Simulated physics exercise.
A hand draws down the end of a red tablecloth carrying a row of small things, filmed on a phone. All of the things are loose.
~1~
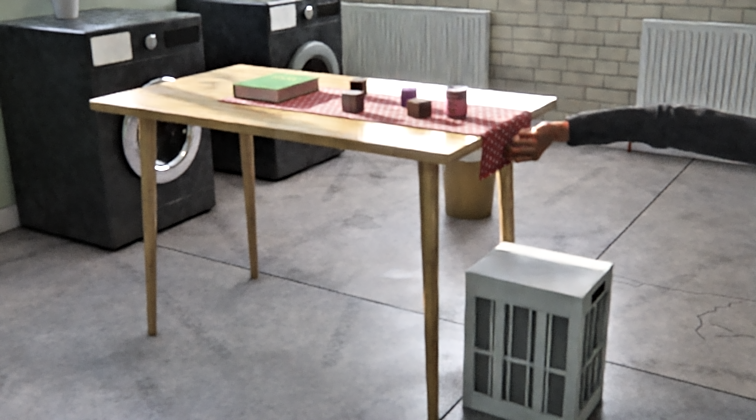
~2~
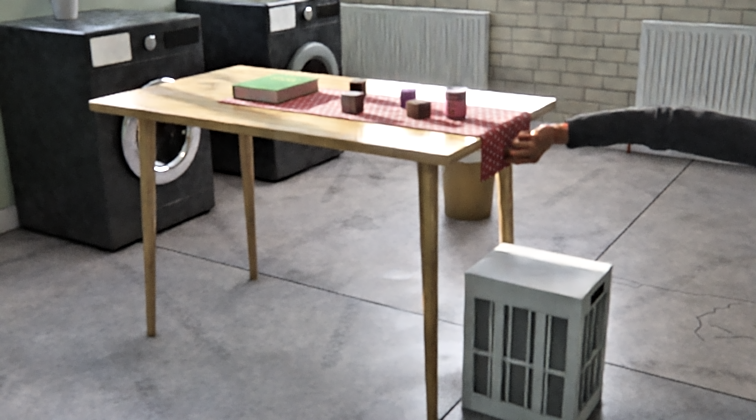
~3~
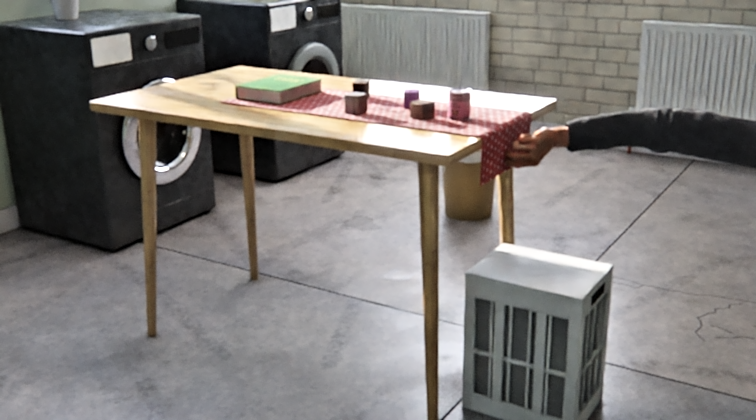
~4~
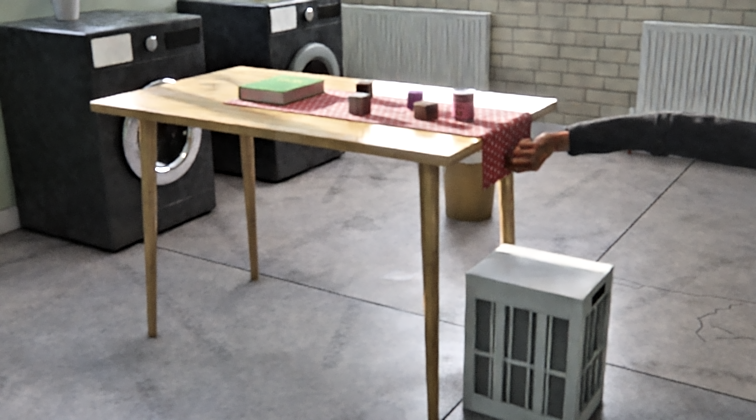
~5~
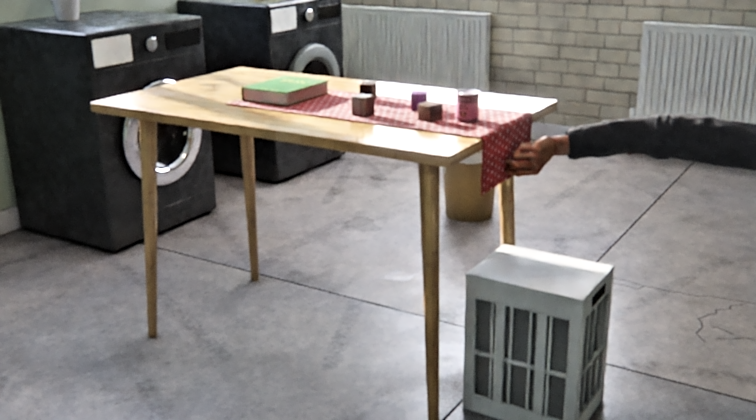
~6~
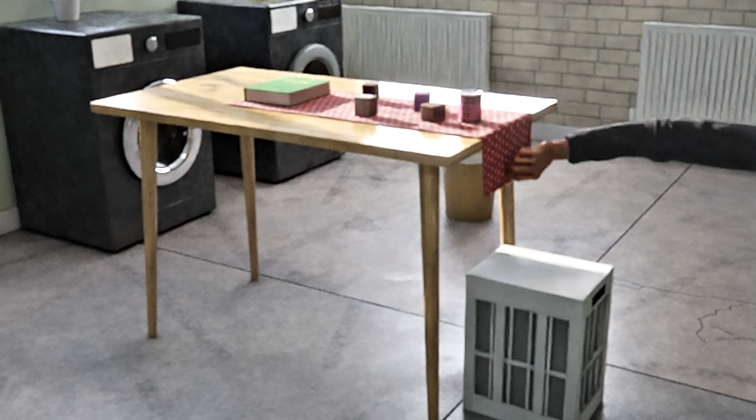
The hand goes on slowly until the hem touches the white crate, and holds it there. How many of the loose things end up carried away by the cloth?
Exactly two drop.
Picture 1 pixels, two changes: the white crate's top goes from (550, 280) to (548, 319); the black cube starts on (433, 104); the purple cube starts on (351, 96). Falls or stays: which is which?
First the black cube: It ends off the top. Then the purple cube: It is still up there.
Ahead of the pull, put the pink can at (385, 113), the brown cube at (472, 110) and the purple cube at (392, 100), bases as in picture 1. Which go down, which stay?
Result - pink can still up, brown cube down, purple cube still up.
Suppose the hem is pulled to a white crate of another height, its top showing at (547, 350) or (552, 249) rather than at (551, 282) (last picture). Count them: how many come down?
First case 4, second 1.
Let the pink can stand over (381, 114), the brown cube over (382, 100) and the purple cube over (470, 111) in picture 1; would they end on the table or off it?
Pink can safe, brown cube safe, purple cube lost.
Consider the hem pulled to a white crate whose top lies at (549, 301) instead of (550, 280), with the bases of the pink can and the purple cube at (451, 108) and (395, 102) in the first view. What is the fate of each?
Pink can: Lost; purple cube: Safe.
Soon after, hem near (507, 216); all still up.
Then, hem near (507, 242); pink can gone.
Further on, hem on the crate; pink can and brown cube gone.
At rest, hem on the crate; pink can and brown cube gone. It carries off two.
